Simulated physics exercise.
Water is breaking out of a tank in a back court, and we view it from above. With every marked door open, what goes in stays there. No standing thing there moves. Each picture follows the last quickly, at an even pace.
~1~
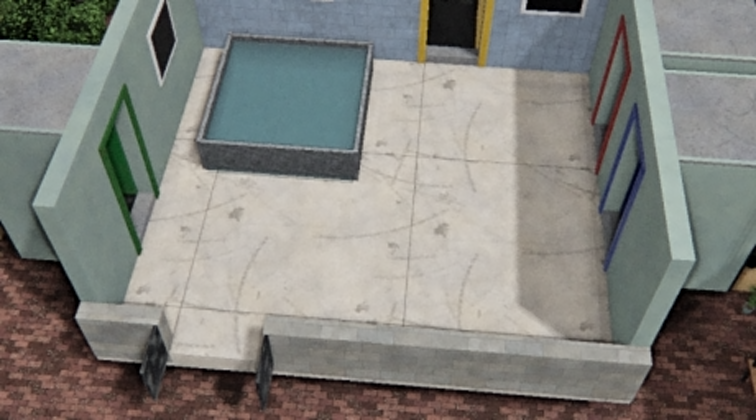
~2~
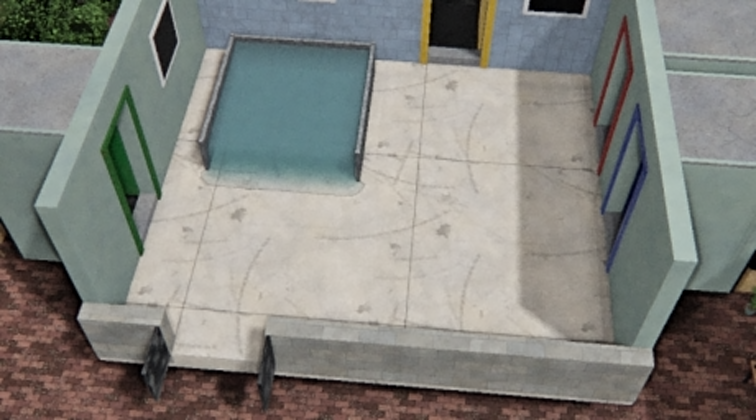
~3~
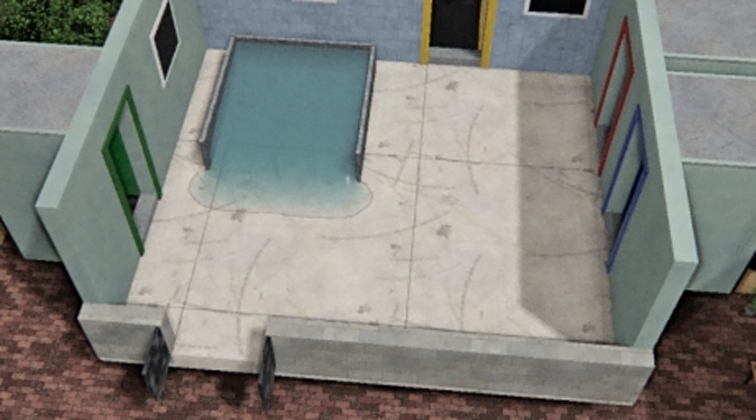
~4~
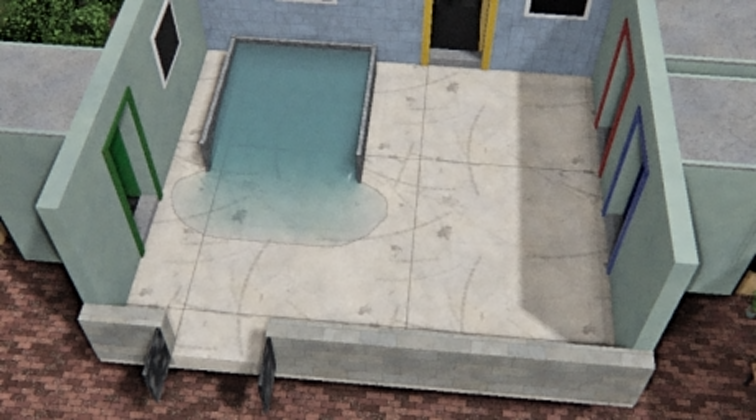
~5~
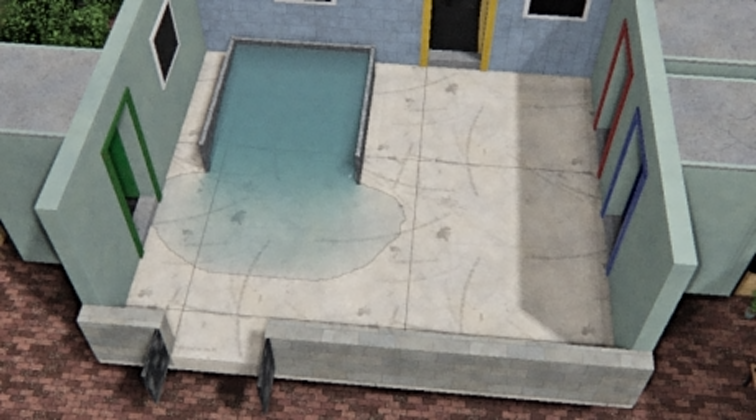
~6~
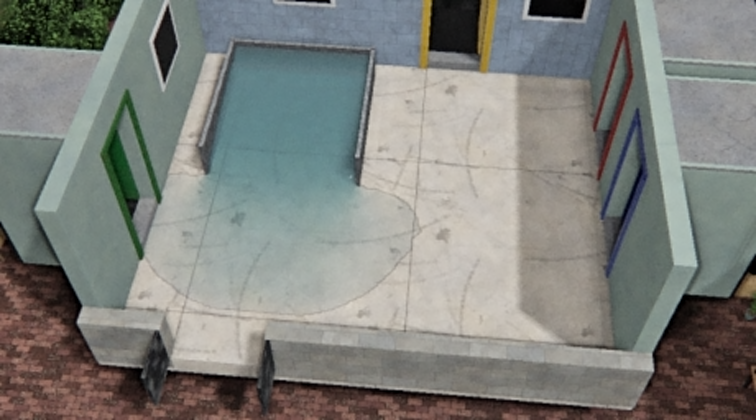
To begin with, still water fills an open, dark-rimmed tank in a pale walled court seen from above. The tank's near side is gone, and water pours out through the gap onto the paving. The thin, rounded sheet spreads toward the low front wall, widening to both sides and nearing it.
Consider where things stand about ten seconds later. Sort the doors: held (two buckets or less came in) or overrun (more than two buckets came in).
Sorted: Blue door held, green door held, yellow door held, red door held.
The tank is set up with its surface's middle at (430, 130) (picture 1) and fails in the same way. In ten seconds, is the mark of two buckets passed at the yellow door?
The yellow door falls short.
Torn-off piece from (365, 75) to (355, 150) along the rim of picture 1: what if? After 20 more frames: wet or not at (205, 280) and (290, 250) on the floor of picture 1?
Taking the two points in order, the first is left dry and the second is left dry.
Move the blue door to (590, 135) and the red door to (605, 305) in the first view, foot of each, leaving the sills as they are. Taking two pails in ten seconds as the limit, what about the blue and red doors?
Note: Blue does not reach the limit, red beats the limit.
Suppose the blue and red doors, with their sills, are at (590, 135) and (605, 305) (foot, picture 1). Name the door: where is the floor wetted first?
My answer: The green door.
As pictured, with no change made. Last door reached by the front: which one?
Result: The yellow door.
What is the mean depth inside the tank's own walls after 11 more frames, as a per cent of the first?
It works out to roughly 40 %.
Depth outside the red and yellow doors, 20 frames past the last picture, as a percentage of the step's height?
Some 0 percent and then some 0 percent.
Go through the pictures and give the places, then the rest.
Still water in the open tank at (290, 93), in the first frame.
Water pours out at (282, 164) and has run to (357, 187), in the second frame.
Water pours out at (283, 167) and has run to (195, 191), in the third frame.
The front is at (379, 216), out from the gap at (283, 168), in the fourth frame.
Water pours out at (282, 170) and has run to (351, 266), in the fifth frame.
The front is at (319, 306), out from the gap at (282, 172), in the sixth frame.
A moment on, water covers 35 % of the floor; the blue door not reached, the green door wet at the sill, nothing in, the yellow door not reached, the red door not reached.
Next, water covers 40 % of the floor; the blue door not reached, the green door wet at the sill, nothing in, the yellow door not reached, the red door not reached.
Then, water covers 45 % of the floor; the blue door not reached, the green door wet at the sill, nothing in, the yellow door not reached, the red door not reached.
Later, water covers 75 % of the floor; the blue door wet at the sill, nothing in, the green door wet at the sill, nothing in, the yellow door not reached, the red door wet at the sill, nothing in.
In the end, water covers 95 % of the floor; the blue door wet at the sill, nothing in, the green door wet at the sill, nothing in, the yellow door wet at the sill, nothing in, the red door wet at the sill, nothing in.
